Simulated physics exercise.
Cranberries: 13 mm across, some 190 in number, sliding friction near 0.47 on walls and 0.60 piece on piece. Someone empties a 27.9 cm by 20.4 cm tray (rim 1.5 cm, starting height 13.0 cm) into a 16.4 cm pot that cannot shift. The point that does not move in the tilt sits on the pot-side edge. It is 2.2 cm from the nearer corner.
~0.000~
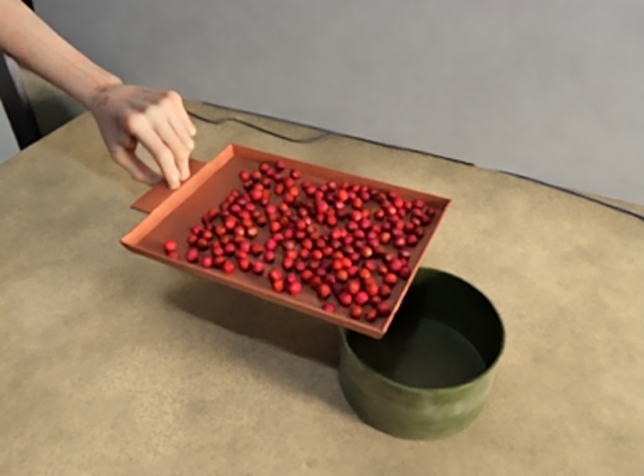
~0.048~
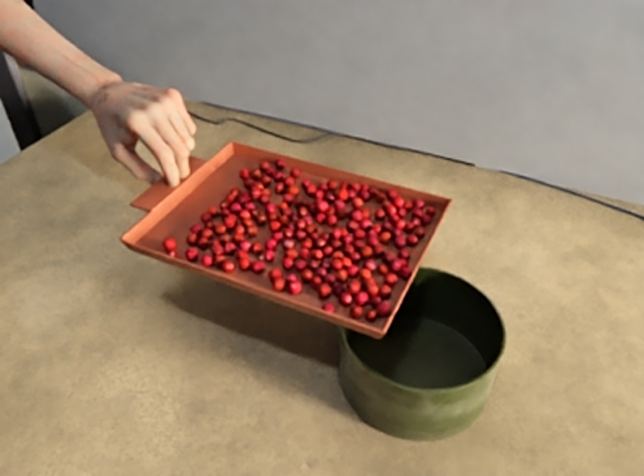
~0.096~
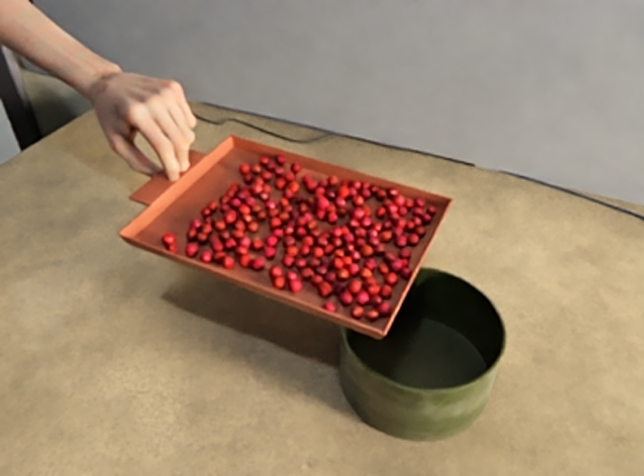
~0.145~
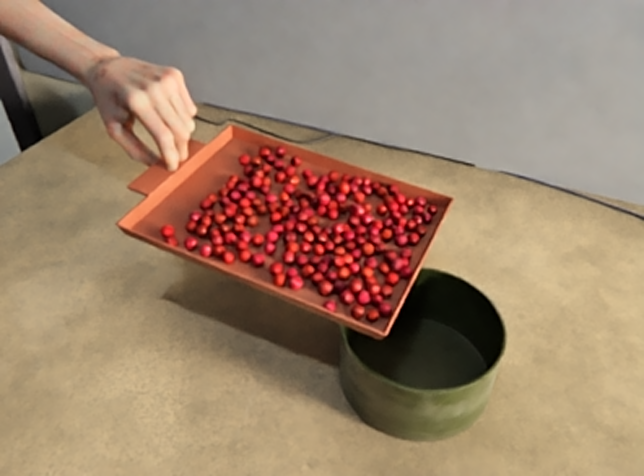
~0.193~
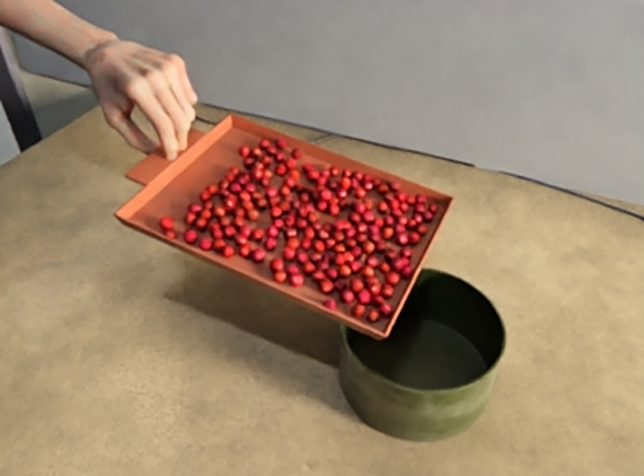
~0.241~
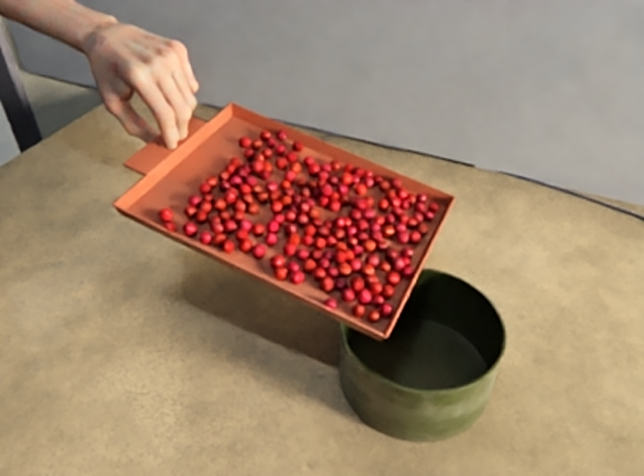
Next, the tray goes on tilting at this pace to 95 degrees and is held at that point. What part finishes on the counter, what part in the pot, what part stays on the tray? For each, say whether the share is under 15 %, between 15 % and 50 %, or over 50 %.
One by one: Counter: It will come to a middle fraction; pot: It will come to more than a half; left on the tray: It will come to a low fraction.
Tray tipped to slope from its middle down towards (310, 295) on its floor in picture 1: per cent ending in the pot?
Estimate: Some 15 per cent.
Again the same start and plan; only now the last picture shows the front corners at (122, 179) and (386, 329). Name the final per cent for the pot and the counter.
Pot 55; counter 45.
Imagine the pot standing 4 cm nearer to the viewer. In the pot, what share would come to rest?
Then close to 60 per cent.
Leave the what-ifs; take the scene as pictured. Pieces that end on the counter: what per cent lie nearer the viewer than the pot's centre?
Some 50 per cent.
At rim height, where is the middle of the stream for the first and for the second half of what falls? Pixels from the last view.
Roughly (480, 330) to begin with, later roughly (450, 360).
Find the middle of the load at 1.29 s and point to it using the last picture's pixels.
At about (414, 216).
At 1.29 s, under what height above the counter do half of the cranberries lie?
Roughly 22 centimetres, more or less.
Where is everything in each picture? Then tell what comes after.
Tray tilt 0 degrees, front corners at (126, 240) and (380, 327); middle of the pieces at (310, 230); pot at (421, 322), in the first frame.
Tray tilt 1 degrees, front corners at (126, 238) and (381, 327); middle of the pieces at (311, 230), in the second frame.
Tray tilt 2 degrees, front corners at (125, 232) and (382, 328); middle of the pieces at (311, 227), in the third frame.
Tray tilt 5 degrees, front corners at (123, 223) and (383, 329), lowest corner right front; middle of the pieces at (312, 223), in the fourth frame.
Tray tilt 8 degrees, front corners at (121, 213) and (383, 330), lowest corner right front; middle of the pieces at (312, 218), in the fifth frame.
Tray tilt 11 degrees, front corners at (120, 203) and (384, 331), lowest corner right front; middle of the pieces at (313, 214); pot at (422, 323). Its pace works out near 65 degrees a second, in the sixth frame.
Then, at 0.87 s, tilt 51 degrees; the tray holds 100 %, the pot 0 %.
After 1.29 s, tilt 77 degrees; the tray holds 95 %, the pot 5 %.
After 1.79 s, tilt 95 degrees; the tray holds 0 %, the pot 60 %.
By 2.6 s all is still; counter 40 %, pot 60 %, tray 0 %.
